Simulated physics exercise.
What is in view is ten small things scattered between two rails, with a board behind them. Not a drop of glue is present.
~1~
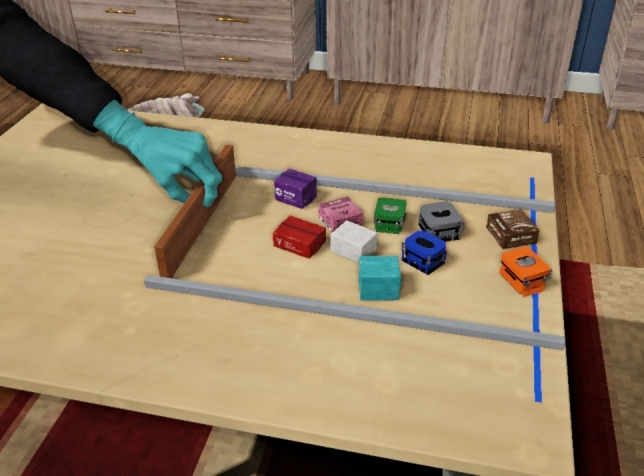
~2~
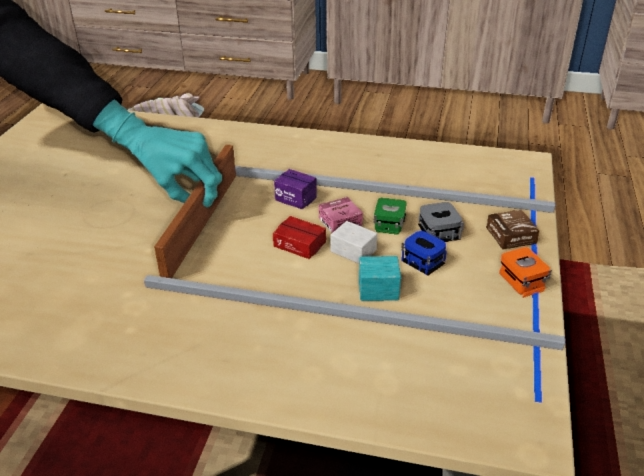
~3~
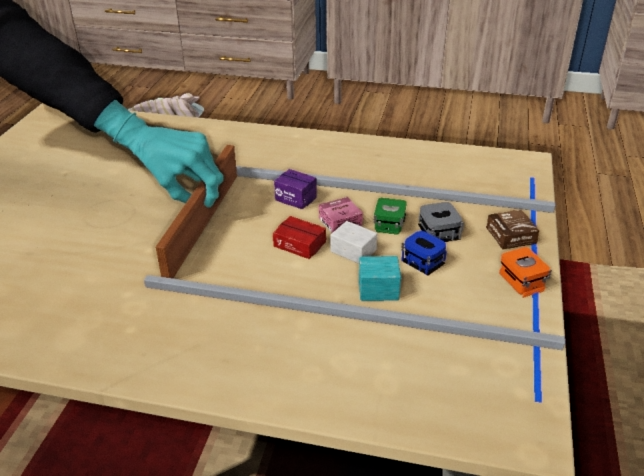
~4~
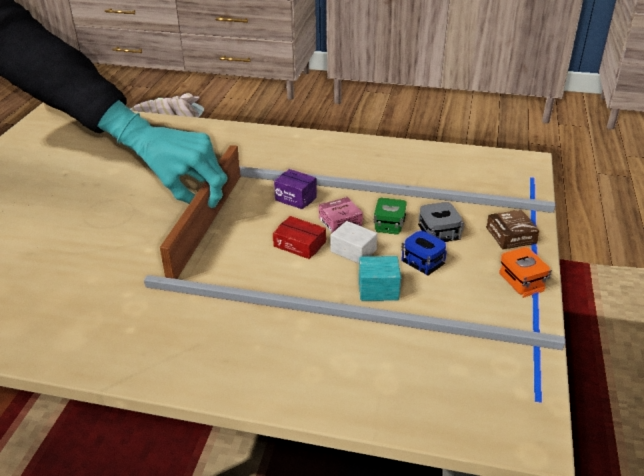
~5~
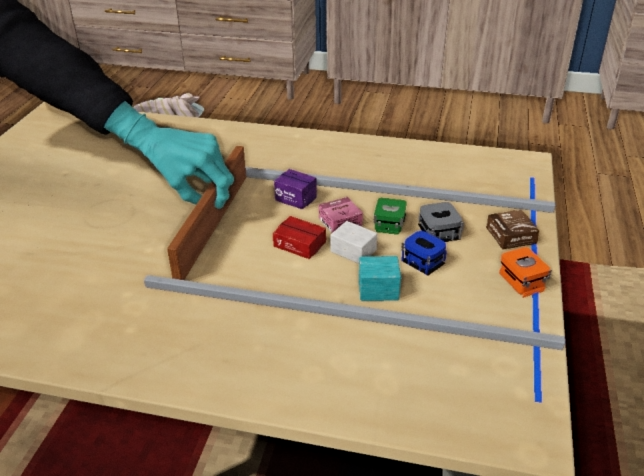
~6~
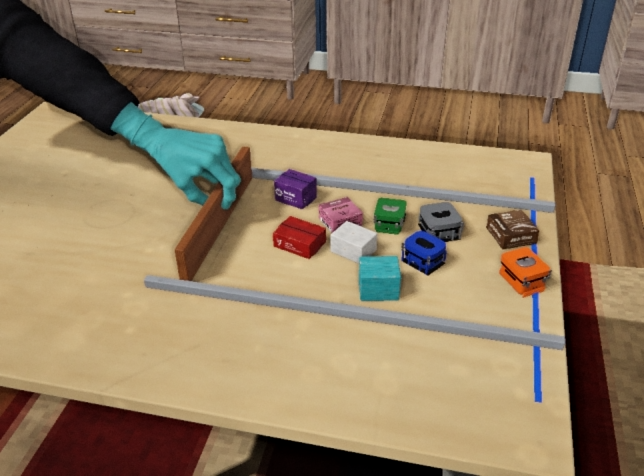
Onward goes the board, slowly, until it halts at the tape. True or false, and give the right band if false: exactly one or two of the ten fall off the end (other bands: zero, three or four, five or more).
False, five or more fall off.
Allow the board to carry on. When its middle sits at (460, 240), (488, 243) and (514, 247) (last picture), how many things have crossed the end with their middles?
Per position: 3 / 4 / 6.
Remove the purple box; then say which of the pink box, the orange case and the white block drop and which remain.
In that case the pink box stays where it is, the orange case goes off the edge, the white block goes off the edge.
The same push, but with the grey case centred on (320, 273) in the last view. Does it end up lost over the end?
From that start, the object then is safe.
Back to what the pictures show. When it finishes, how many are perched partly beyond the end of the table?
It's 4.
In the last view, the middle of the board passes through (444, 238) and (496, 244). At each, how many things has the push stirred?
So 10, and at the other place 10.
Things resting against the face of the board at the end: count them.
At rest, 4 are in contact.
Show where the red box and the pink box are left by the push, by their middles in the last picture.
Reading them off: First (559, 267); then (553, 244).
A little later, none off yet; orange case at rest near (524, 272); brown box at rest near (512, 229); grey case at rest near (440, 223).
When it is over, the number that fall off is five or more; down, white block, green case, blue case, grey case, brown box and orange case.
